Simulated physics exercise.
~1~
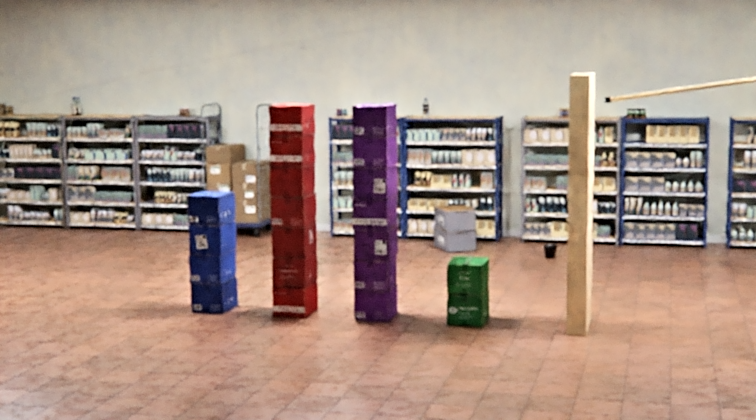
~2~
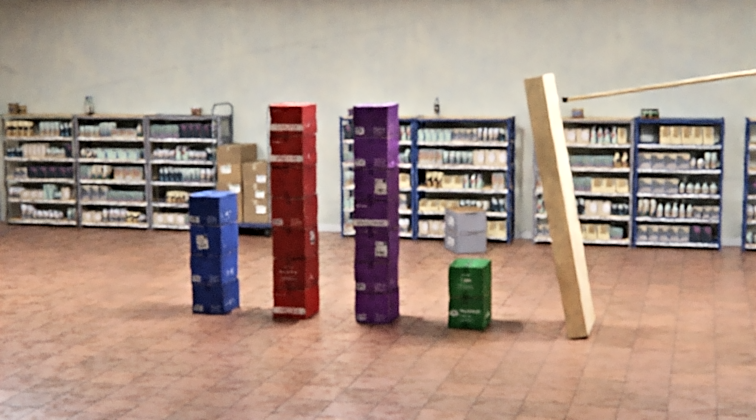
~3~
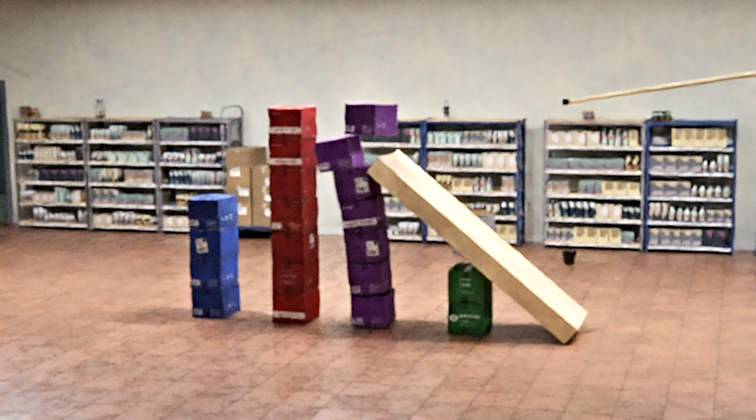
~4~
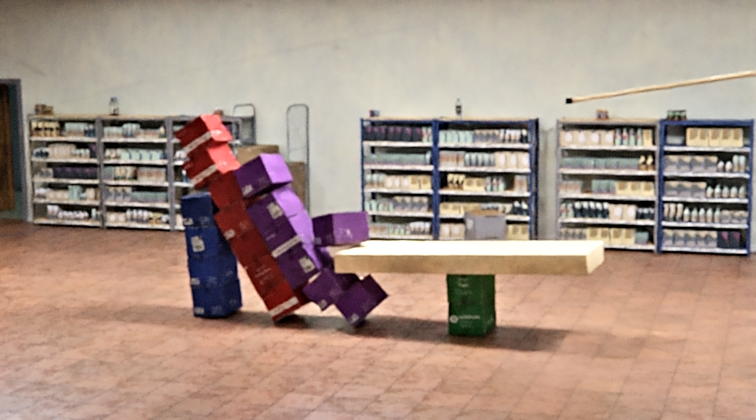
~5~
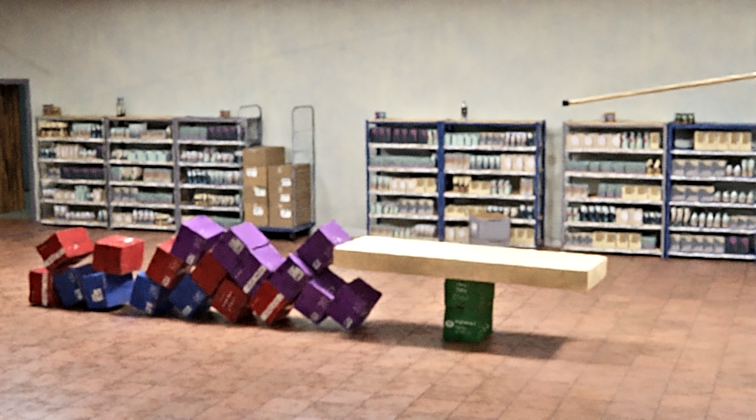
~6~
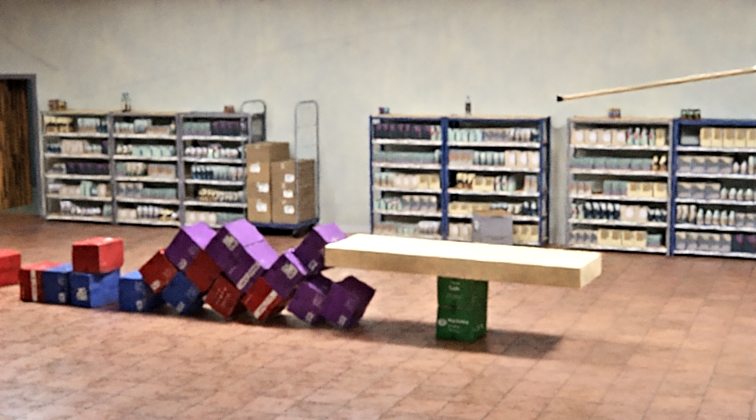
A tall pale wooden board stands at the right of a row of stacked cartons, green, purple, red and blue from right to left, on a reddish tiled floor before stocked shelves, seen from the side as the view drifts slightly. A thin pole at the upper right tips the board leftward. It clears the short green stack and strikes the purple pile, which buckles into the red one. The red pile topples over the blue, knocking it down too. Finally, purple, red and blue cartons lie heaped and strewn leftward, while the board rests flat atop the still-standing green stack.
